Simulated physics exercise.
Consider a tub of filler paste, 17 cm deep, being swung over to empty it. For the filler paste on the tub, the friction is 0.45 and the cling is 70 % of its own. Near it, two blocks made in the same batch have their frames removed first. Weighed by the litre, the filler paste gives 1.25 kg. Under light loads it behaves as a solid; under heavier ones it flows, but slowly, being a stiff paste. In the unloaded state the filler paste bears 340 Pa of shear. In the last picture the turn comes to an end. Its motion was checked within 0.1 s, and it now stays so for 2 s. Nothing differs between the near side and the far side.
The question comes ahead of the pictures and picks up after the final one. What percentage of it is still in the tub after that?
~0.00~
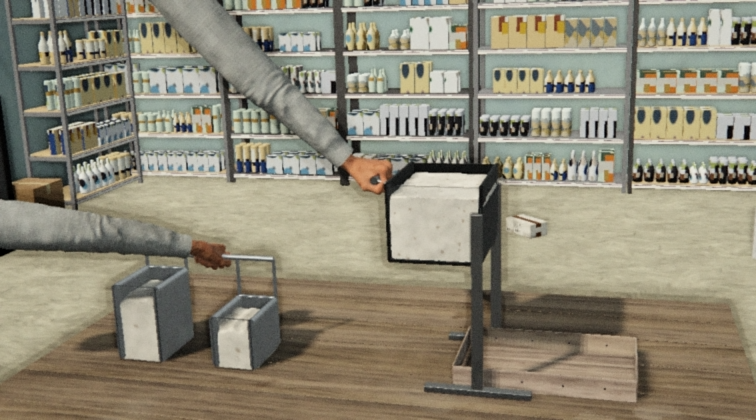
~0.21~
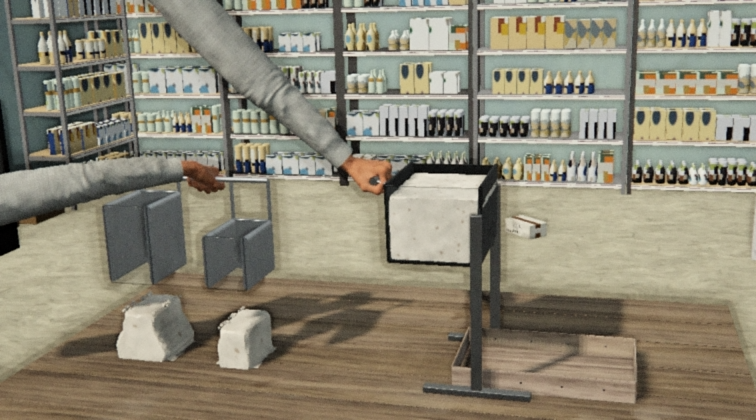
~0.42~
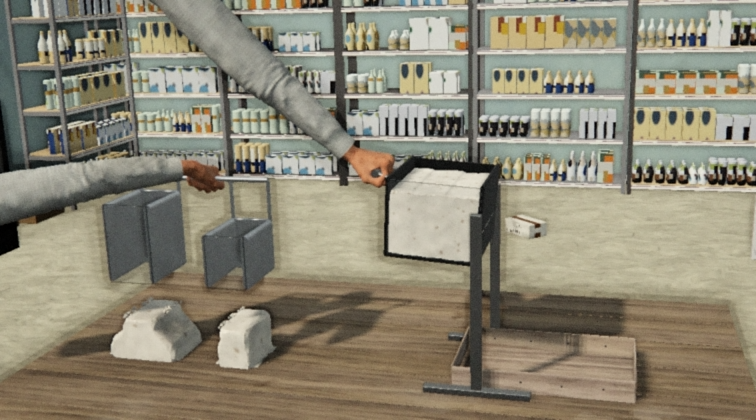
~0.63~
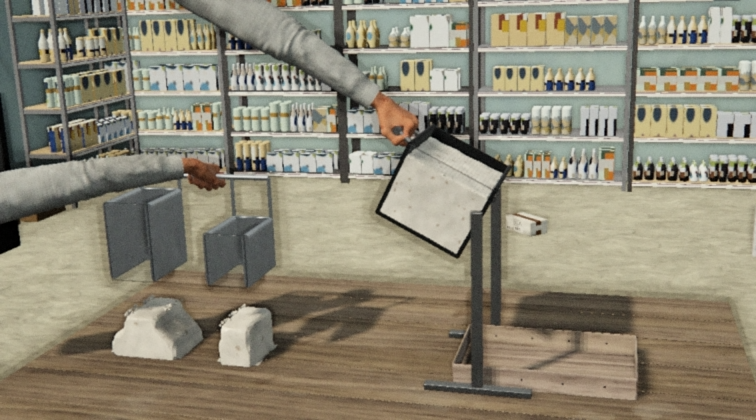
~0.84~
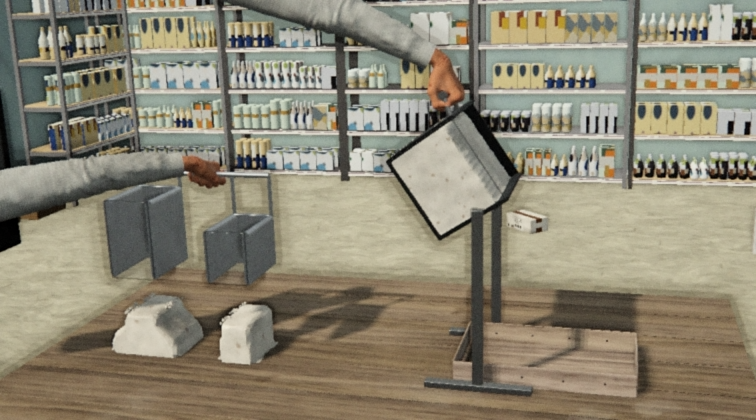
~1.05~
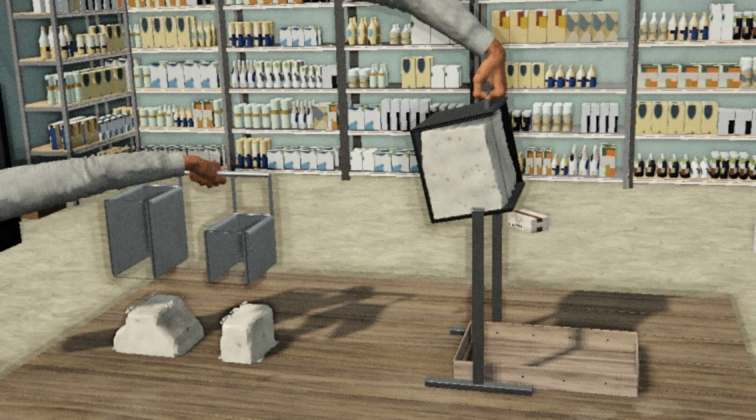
About 64 %.
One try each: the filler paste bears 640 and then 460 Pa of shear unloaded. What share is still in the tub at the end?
First 100 %, second 100 %.
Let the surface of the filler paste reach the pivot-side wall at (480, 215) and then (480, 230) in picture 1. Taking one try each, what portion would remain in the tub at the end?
95 %, then 100 %.
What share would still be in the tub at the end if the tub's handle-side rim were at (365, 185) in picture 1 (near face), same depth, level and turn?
I'd guess around 45 per cent remains.
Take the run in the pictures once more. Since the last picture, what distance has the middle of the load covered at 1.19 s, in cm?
3 cm.
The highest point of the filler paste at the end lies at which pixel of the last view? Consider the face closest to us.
It ends up highest close to (470, 162).
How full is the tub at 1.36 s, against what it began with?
Roughly 75 per cent.
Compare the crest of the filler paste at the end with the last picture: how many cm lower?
8 cm or so.
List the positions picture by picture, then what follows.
In the first picture, handle-side rim at (388, 185), tilt 0 degrees; highest point of the filler paste at (477, 198); test blocks 16 cm, 10 cm high (left to right).
In the second picture, handle-side rim at (388, 185), tilt 0 degrees; highest point of the filler paste at (476, 199); test blocks 13 cm, 10 cm high (left to right).
In the third picture, handle-side rim at (390, 179), tilt 4 degrees; highest point of the filler paste at (396, 191); test blocks 11 cm, 10.0 cm high (left to right).
In the fourth picture, handle-side rim at (412, 145), tilt 28 degrees; highest point of the filler paste at (412, 158); test blocks 11 cm, 10.0 cm high (left to right).
In the fifth picture, handle-side rim at (453, 120), tilt 56 degrees; highest point of the filler paste at (442, 130); test blocks 11 cm, 10.0 cm high (left to right).
In the sixth picture, handle-side rim at (491, 117), tilt 78 degrees; highest point of the filler paste at (479, 126); test blocks 11 cm, 10.0 cm high (left to right).
By 1.19 s, the tub is at 78 degrees and holds 96 %.
By 1.36 s, the tub is at 78 degrees and holds 77 %.
By 1.53 s, the tub is at 78 degrees and holds 66 %.
By 1.70 s, the tub is at 78 degrees and holds 64 %.
By 3.05 s, at the end, the tub is at 78 degrees and holds 64 %.
